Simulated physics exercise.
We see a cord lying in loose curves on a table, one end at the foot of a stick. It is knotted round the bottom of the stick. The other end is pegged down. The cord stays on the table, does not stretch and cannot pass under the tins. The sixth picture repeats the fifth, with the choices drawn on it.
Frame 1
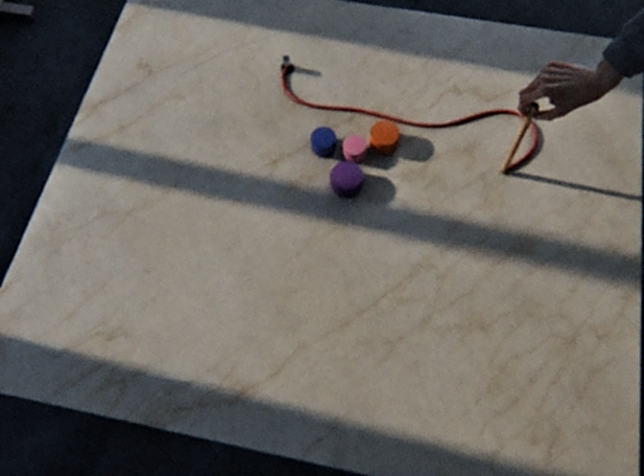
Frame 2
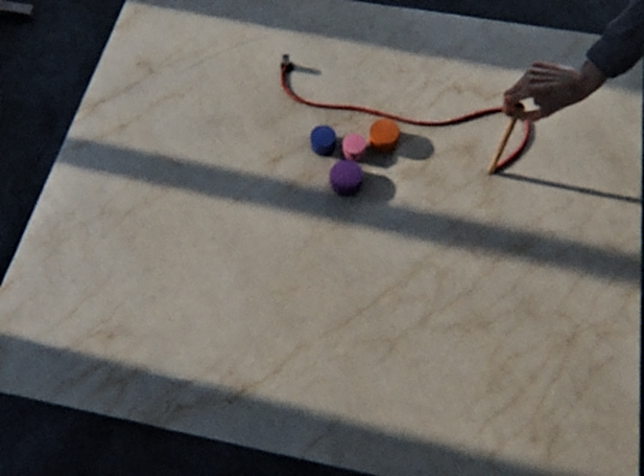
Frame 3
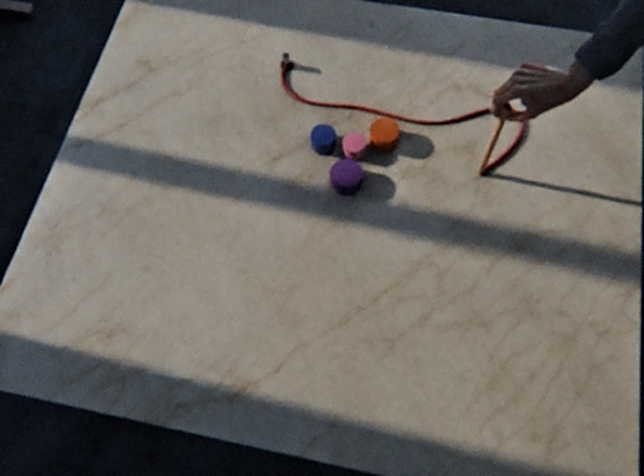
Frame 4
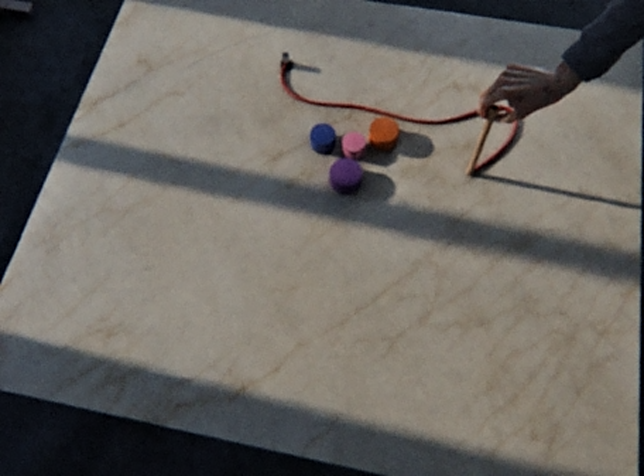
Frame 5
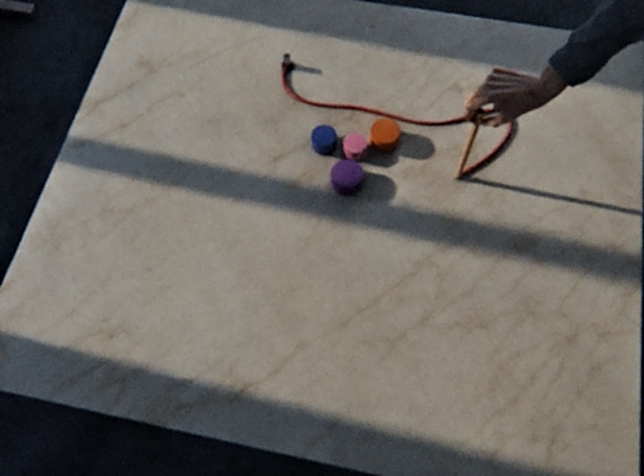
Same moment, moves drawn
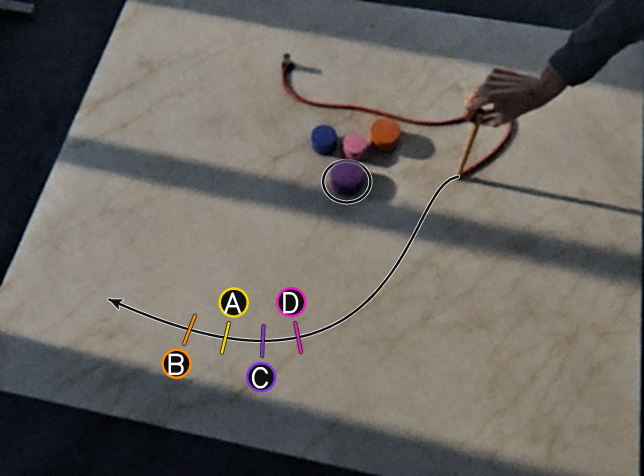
A stick with a red cord tied round its bottom was moved steadily left across the table by a hand, while the cord's pegged end and the four coloured tins stayed still.
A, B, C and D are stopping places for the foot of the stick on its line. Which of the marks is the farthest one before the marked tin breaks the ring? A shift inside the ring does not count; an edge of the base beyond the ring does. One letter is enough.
Stop at A.
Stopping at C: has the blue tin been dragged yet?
No.
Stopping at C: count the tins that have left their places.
By then, two.
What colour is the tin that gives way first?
The orange tin.
On the marked copy, A at (225, 338); B at (189, 330); C at (263, 341); D at (298, 337); the ring at (347, 181); the route from (458, 177) via (321, 331) to (109, 299).
Following A. Soon after the start, foot of the stick (403, 255); purple tin (347, 178).
Later, foot of the stick (323, 330); purple tin (347, 178).
In the end, foot of the stick (226, 338); pink tin (329, 159); blue tin (321, 138); orange tin (348, 142); purple tin (346, 178); the purple tin is still in its ring.
As for the rest, B drags the ringed tin to (330, 177); C is safe but short; D is safe but short.
